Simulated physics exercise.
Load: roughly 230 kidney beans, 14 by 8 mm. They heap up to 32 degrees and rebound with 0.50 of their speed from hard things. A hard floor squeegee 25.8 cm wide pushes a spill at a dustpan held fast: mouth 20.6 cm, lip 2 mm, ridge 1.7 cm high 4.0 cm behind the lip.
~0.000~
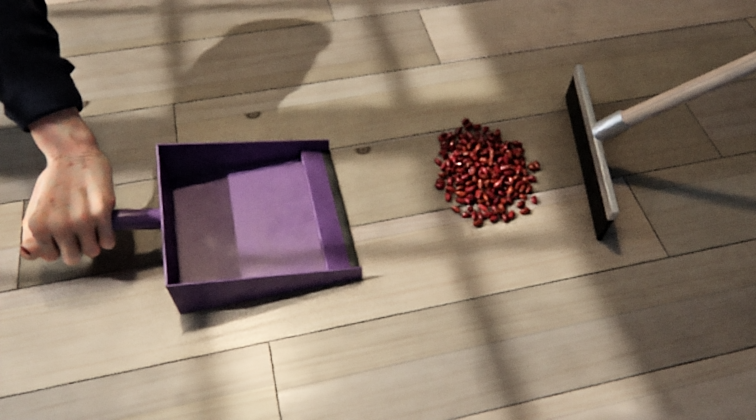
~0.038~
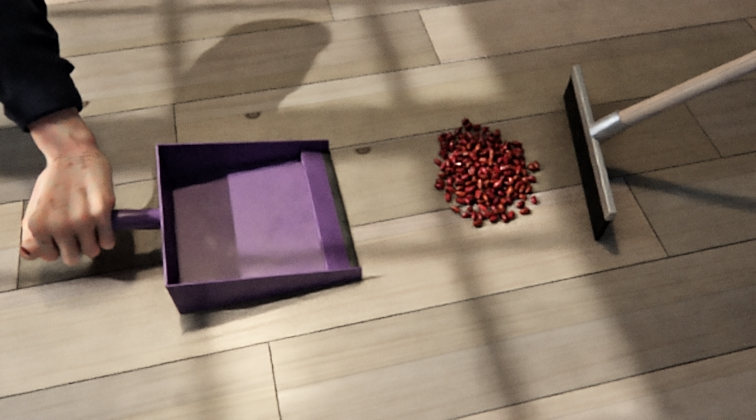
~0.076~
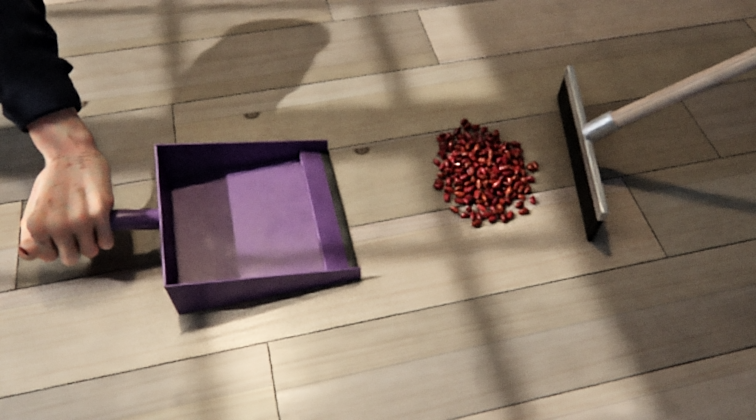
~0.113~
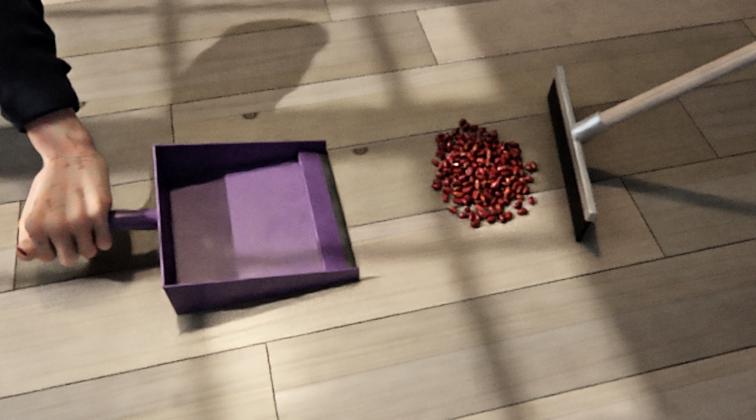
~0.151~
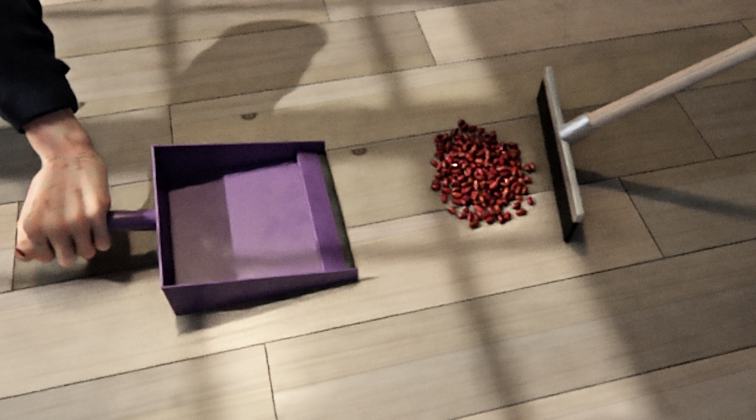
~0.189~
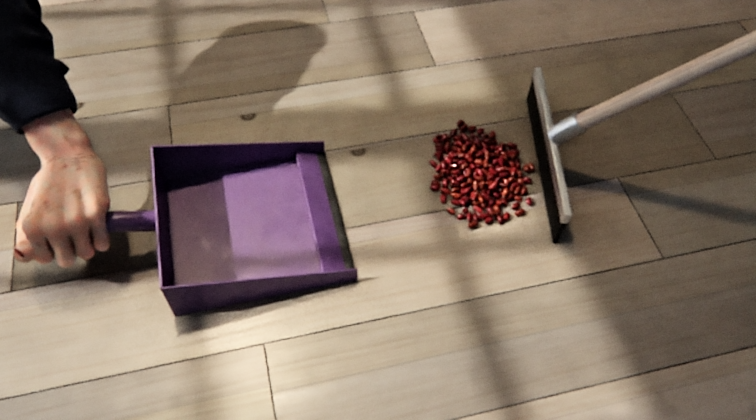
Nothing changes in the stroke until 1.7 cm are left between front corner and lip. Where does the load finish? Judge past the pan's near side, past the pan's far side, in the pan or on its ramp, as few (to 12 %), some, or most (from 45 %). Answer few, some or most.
Near side few, far side some, pan some.
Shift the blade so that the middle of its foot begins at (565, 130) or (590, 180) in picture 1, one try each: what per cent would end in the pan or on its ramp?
Some 20 and 10 per cent.
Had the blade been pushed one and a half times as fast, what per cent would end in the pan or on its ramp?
It would be near 20 per cent.
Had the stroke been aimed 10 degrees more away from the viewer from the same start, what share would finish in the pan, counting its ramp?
It would be near 15 per cent.
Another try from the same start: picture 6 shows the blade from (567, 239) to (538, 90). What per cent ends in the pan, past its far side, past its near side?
Pan 0, far 10, near 5.
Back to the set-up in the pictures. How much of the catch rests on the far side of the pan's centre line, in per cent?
Roughly 80 per cent.
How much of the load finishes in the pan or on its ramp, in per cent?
About 15 per cent.
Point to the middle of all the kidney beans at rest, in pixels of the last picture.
At about (339, 171).
Then, at 0.51 s, middle of the blade 17 cm from the lip; 0 % over the lip, far side 10 %, near side 0 %.
Then, at 0.72 s, middle of the blade 10 cm from the lip; 0 % over the lip, far side 20 %, near side 0 %.
After 1.05 s, middle of the blade 5 cm from the lip; 15 % over the lip, far side 25 %, near side 0 %.
By 2.2 s all is still; near side 0 %, far side 25 %, pan 15 %, in front of the lip or behind the blade 55 %.
